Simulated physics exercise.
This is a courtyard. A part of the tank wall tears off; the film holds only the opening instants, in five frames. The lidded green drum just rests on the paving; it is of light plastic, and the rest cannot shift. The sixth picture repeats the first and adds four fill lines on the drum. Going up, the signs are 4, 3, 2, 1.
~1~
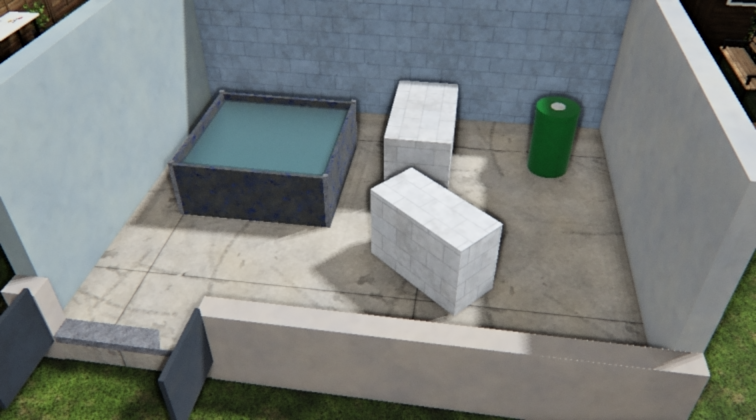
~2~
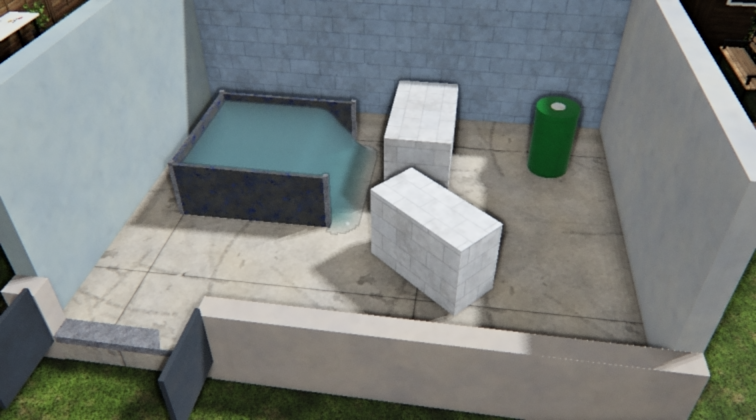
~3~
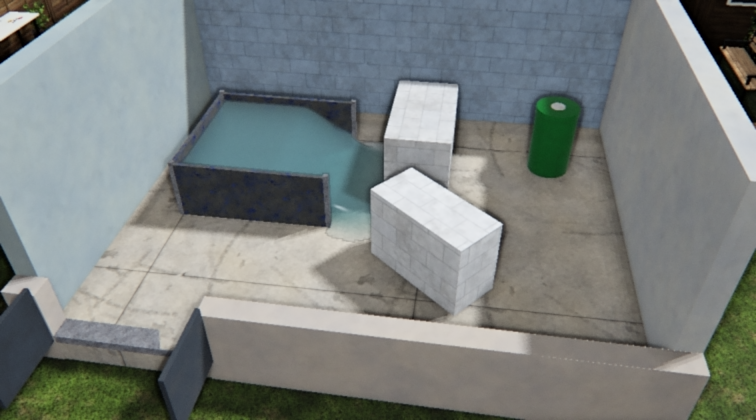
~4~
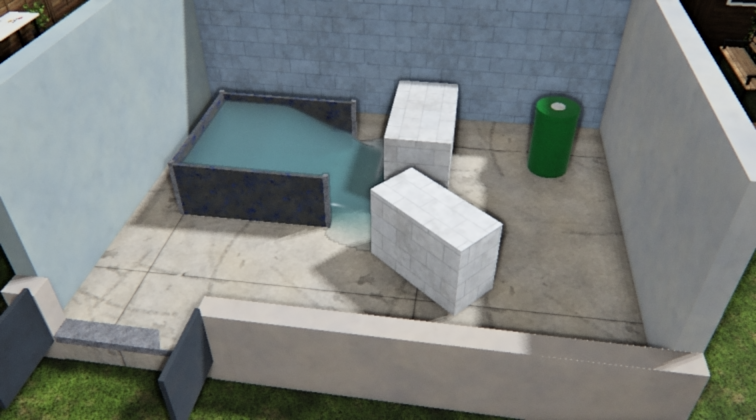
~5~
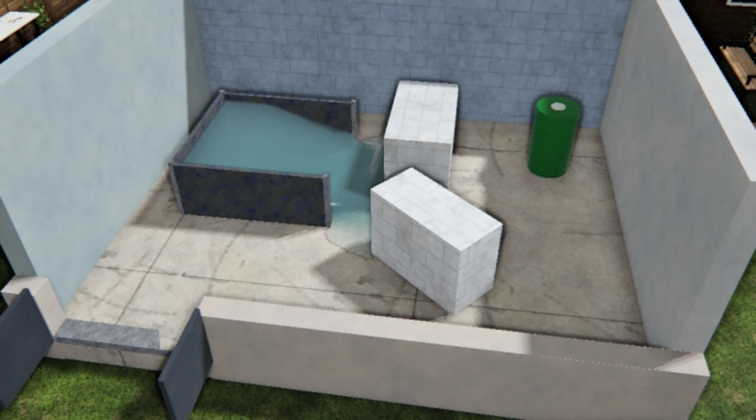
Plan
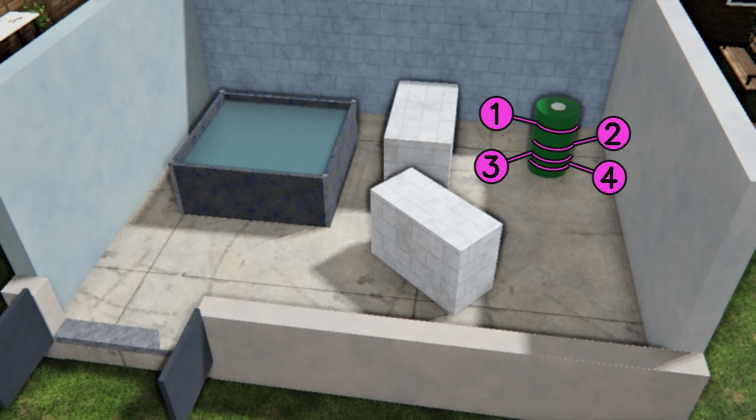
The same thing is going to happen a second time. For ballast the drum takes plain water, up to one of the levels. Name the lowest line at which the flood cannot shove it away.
Go for 4.
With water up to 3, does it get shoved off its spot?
No, not at all.
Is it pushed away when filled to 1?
No, that is safe.
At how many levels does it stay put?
All of them.
In magenta, 1 at (558, 132); 2 at (554, 149); 3 at (552, 161); 4 at (550, 169); from the bottom up 4, 3, 2, 1.
For line 1, it does not move.
For line 2, it does not move.
For line 3, it does not move.
For line 4, it does not move.
